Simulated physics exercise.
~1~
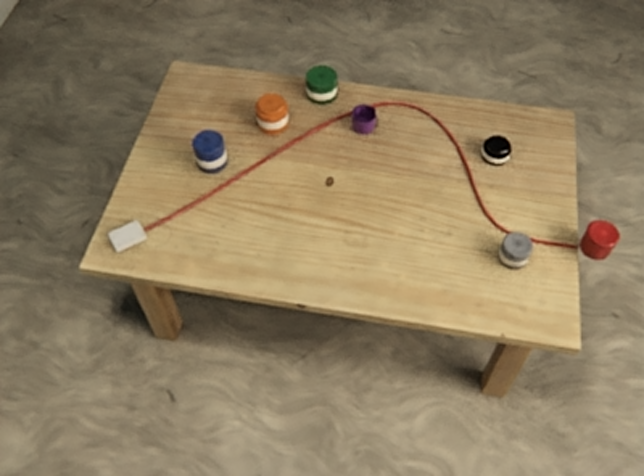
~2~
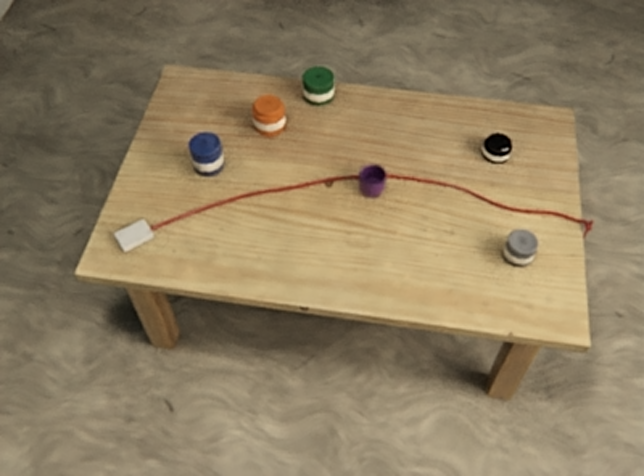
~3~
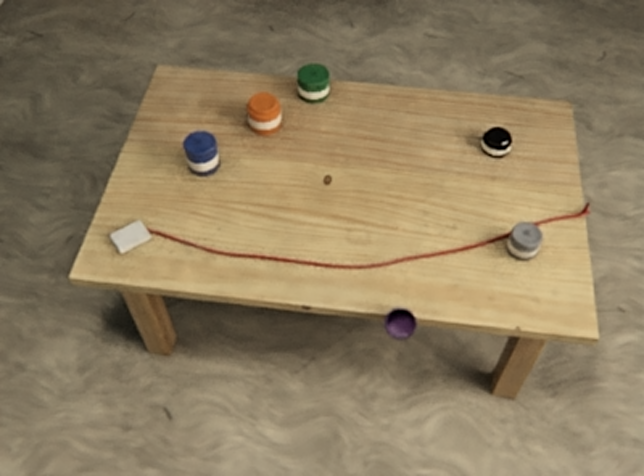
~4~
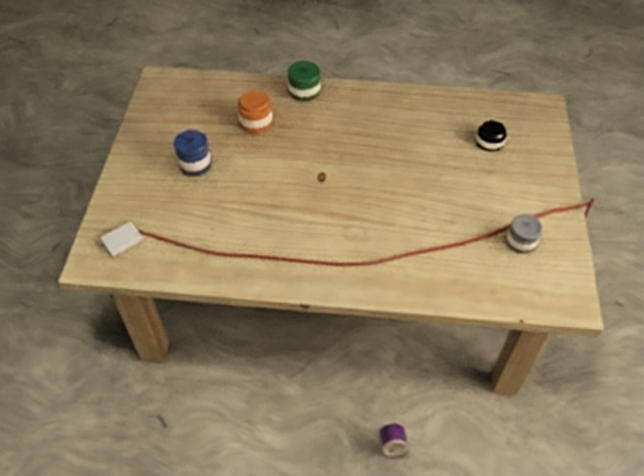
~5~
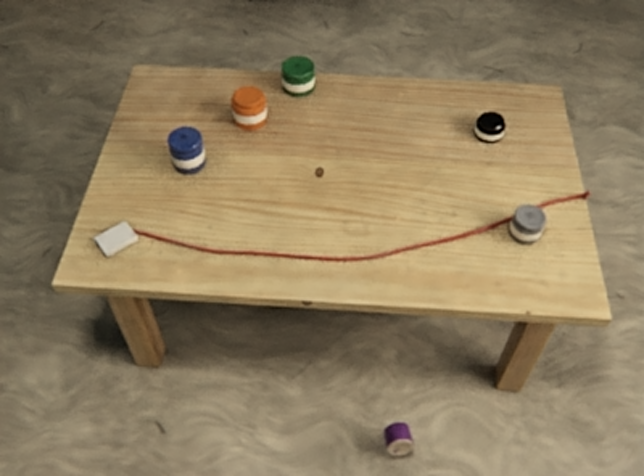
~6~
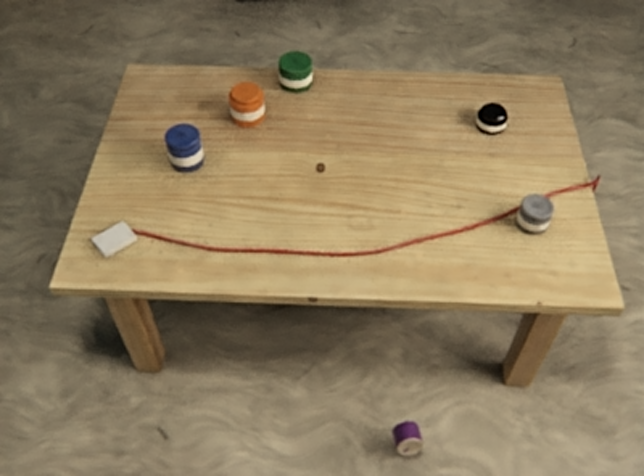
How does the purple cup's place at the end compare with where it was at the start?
At the start the purple cup was on the table near its far edge, beside the red cord. By the end it was on the floor in front of the table.
